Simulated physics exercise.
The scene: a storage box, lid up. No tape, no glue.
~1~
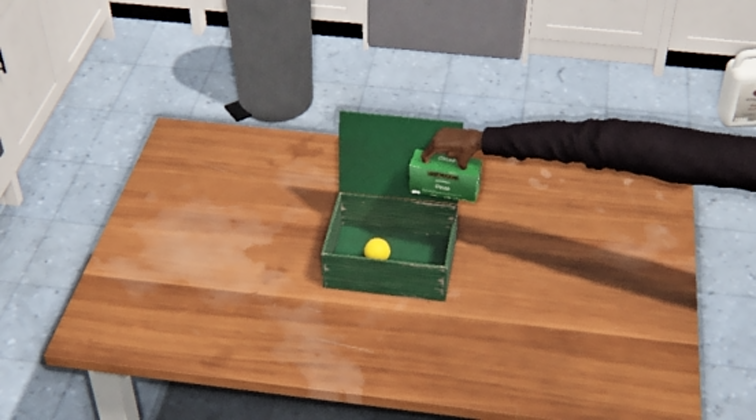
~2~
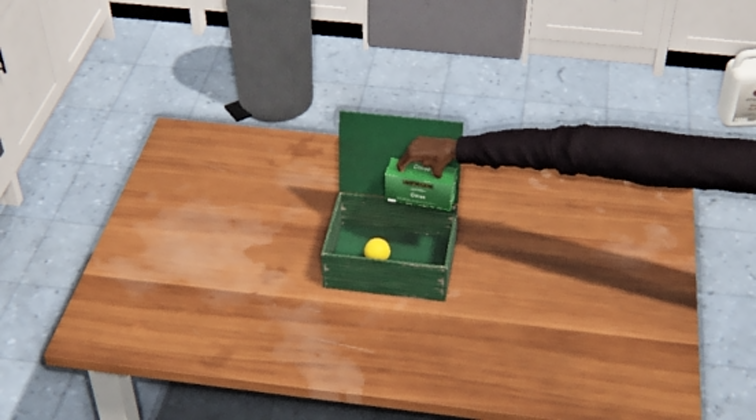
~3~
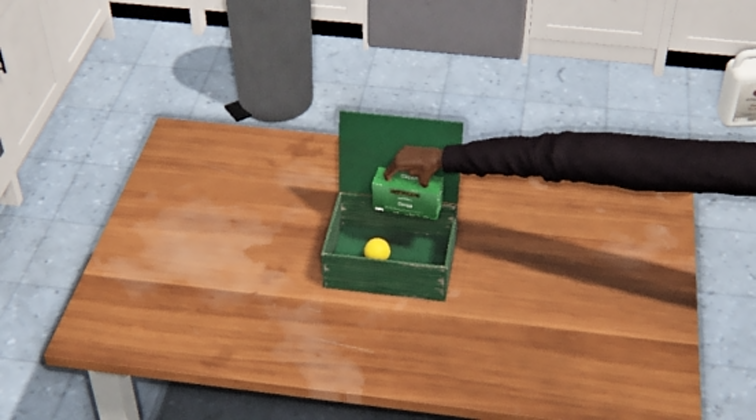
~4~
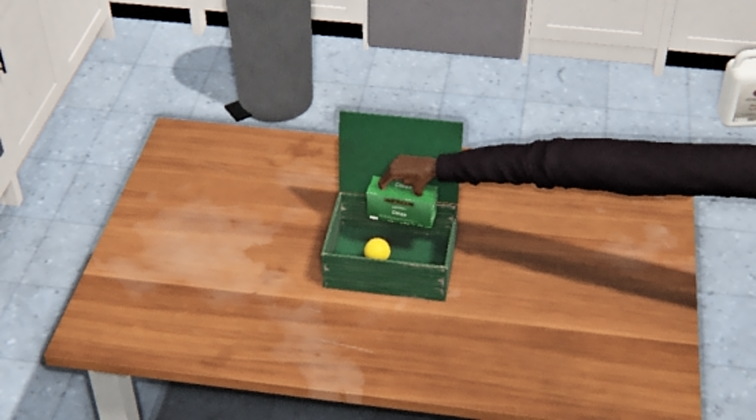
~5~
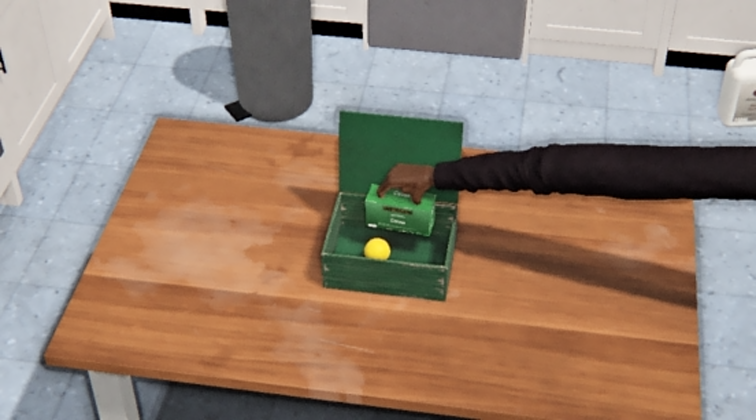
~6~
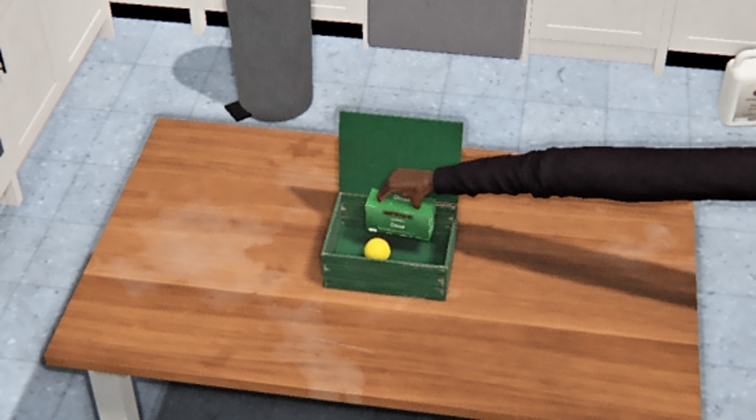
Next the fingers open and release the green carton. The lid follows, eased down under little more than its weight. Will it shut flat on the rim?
It sits on the rim.
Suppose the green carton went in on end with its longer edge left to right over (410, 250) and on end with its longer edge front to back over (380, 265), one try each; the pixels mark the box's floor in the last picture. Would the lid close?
First try: It will not close; second try: It closes.
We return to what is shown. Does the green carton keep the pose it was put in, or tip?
The green carton stays as placed.
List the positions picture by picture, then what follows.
The first picture shows still above its spot; green carton (445, 176); yellow lemon (377, 251).
The second picture shows still above its spot; green carton (421, 184); yellow lemon (377, 251).
The third picture shows still above its spot; green carton (408, 193); yellow lemon (377, 251).
The fourth picture shows still above its spot; green carton (402, 202); yellow lemon (377, 251).
The fifth picture shows still above its spot; green carton (401, 210); yellow lemon (377, 251).
The sixth picture shows in place under the hand; green carton (401, 214); yellow lemon (377, 251).
Then, 1.30 s after the last picture, lid 79° above the rim; green carton slid a little near (401, 232); yellow lemon rolled a little.
Then, 1.80 s after the last picture, lid 39° above the rim; green carton slid a little near (401, 232); yellow lemon rolled a little.
At rest, lid shut; moved from the start, green carton; yellow lemon in place. Seen from the same camera at the end, green carton near (401, 232).
